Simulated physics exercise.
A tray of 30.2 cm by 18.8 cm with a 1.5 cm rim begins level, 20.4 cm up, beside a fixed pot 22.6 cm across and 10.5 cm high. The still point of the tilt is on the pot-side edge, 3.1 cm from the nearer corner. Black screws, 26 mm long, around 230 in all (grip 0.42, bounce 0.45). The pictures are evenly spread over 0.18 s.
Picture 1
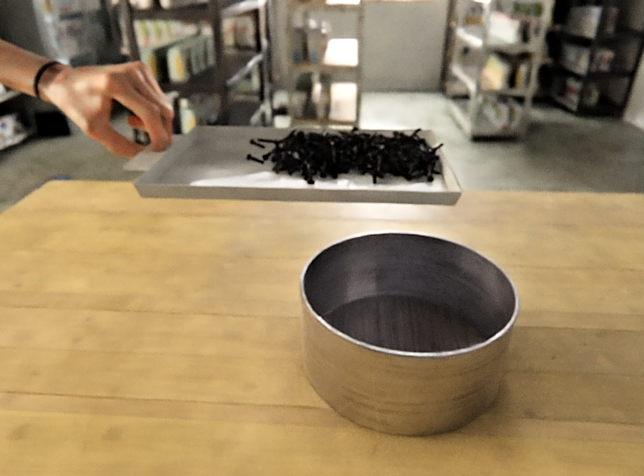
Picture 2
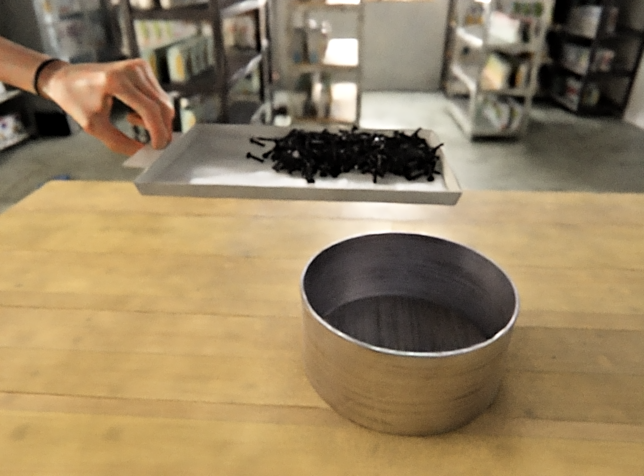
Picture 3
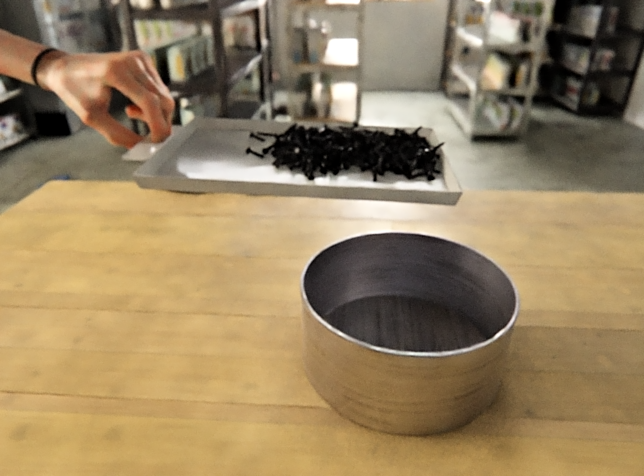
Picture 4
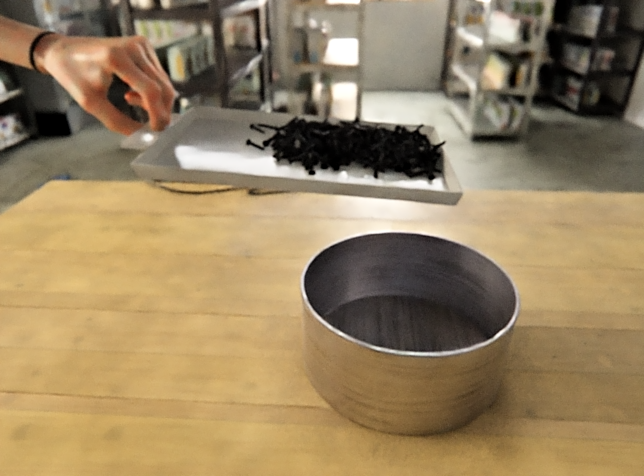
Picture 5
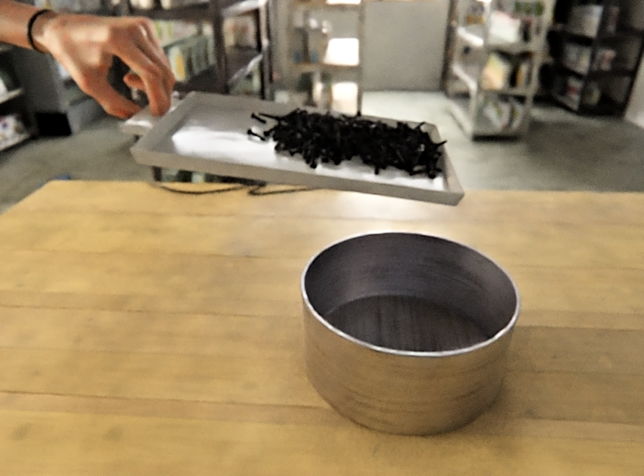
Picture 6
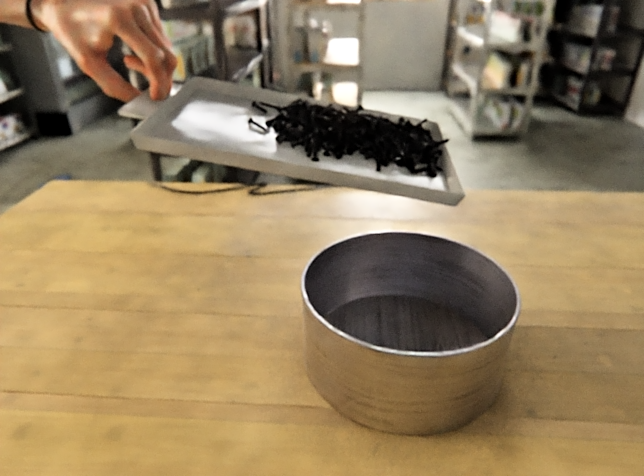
Workshop tabletop with shelves behind, a hand slowly raising the left end of a tray of black screws near a round metal pot.
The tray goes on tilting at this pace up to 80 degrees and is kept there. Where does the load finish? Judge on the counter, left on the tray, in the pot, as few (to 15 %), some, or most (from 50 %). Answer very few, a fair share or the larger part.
Counter: A fair share, tray: Very few, pot: The larger part.
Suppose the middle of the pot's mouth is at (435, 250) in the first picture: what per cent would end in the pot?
About 80 per cent.
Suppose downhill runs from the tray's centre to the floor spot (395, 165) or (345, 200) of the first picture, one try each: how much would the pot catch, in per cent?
About 25 and 100 per cent.
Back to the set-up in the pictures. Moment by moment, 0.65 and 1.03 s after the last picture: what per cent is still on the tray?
In turn: 65, 5.
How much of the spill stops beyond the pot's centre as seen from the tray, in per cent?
About 100 per cent.
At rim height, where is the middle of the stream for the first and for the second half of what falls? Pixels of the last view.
First near (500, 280), later near (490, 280).
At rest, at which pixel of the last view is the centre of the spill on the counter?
Around (534, 331).
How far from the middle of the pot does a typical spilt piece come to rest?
About 18 cm.
Then, 0.39 s after the last picture, tilt 44 degrees; the tray holds 100 %, the pot 0 %.
Then, 0.65 s after the last picture, tilt 67 degrees; the tray holds 65 %, the pot 5 %.
Then, 1.03 s after the last picture, tilt 80 degrees; the tray holds 5 %, the pot 55 %.
In the end, counter 35 %, tray 0 %, pot 60 %.
